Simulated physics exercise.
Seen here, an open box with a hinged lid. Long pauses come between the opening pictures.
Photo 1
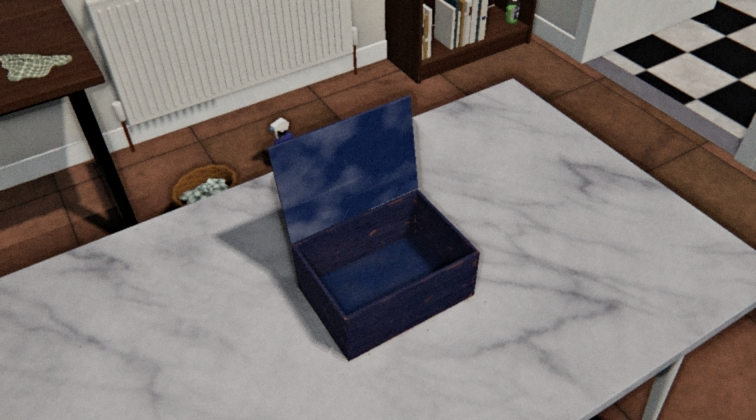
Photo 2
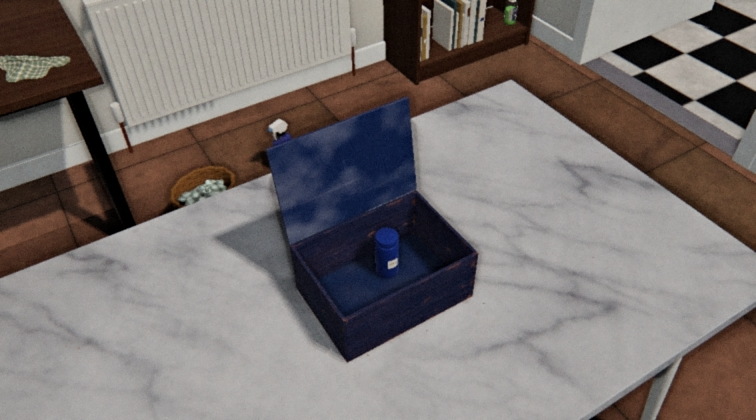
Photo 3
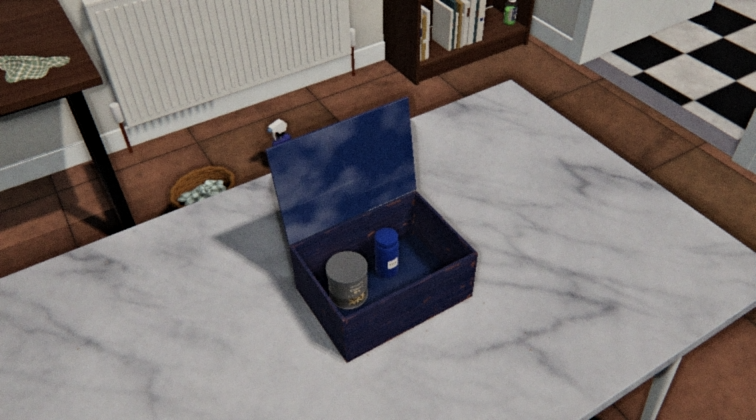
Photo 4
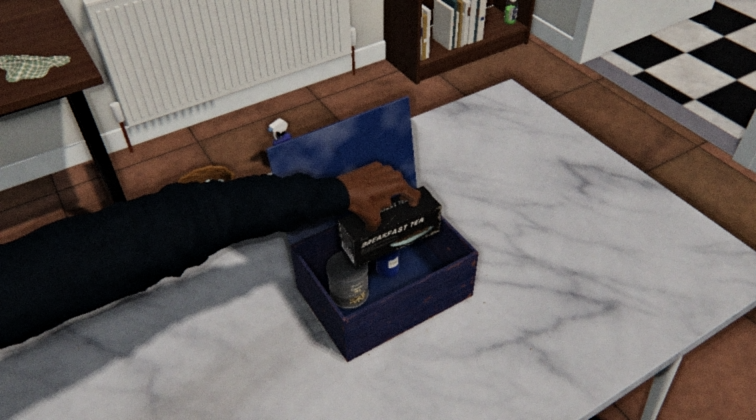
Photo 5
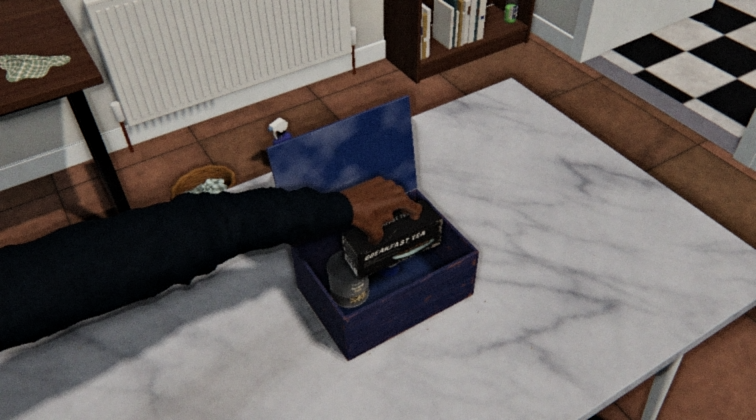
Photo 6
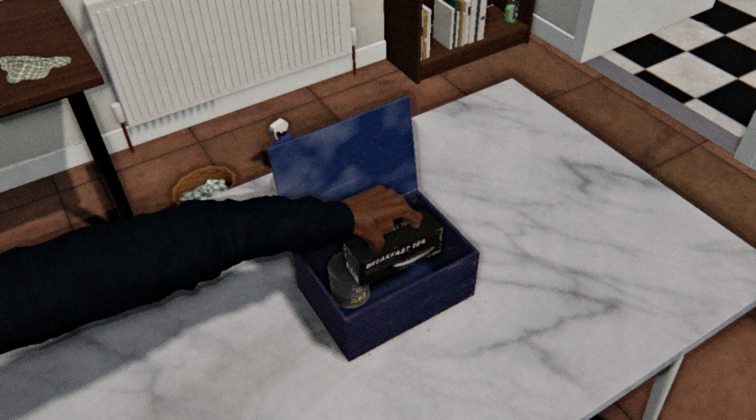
On a marble-patterned table, an open blue box with a hinged lid sits empty, then holds a small blue container, and then a grey tin beside it. A hand reaches in from the left with a black breakfast tea carton and lowers it into the box, still gripping it.
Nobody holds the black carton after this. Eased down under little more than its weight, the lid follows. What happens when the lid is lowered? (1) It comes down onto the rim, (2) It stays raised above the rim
(1) It comes down onto the rim.
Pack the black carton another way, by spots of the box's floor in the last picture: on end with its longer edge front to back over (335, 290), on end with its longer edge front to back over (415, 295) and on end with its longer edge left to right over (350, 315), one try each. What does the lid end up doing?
First, it stays open; second, it stays open; third, it stays open.
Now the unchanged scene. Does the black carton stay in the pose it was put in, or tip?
Simply put, the black carton gets tilted.
Then, 0.50 s later than the last frame, black carton on its side near (390, 303).
Then, 1.60 s later than the last frame, lid 58° above the rim; black carton on its side near (386, 303).
Then, 1.90 s later than the last frame, lid 15° above the rim; black carton on its side near (386, 303).
When it is over, lid shut; lying over in the box, black carton; the other 2 as before. End places, in pixels of the last picture, black carton near (386, 303).
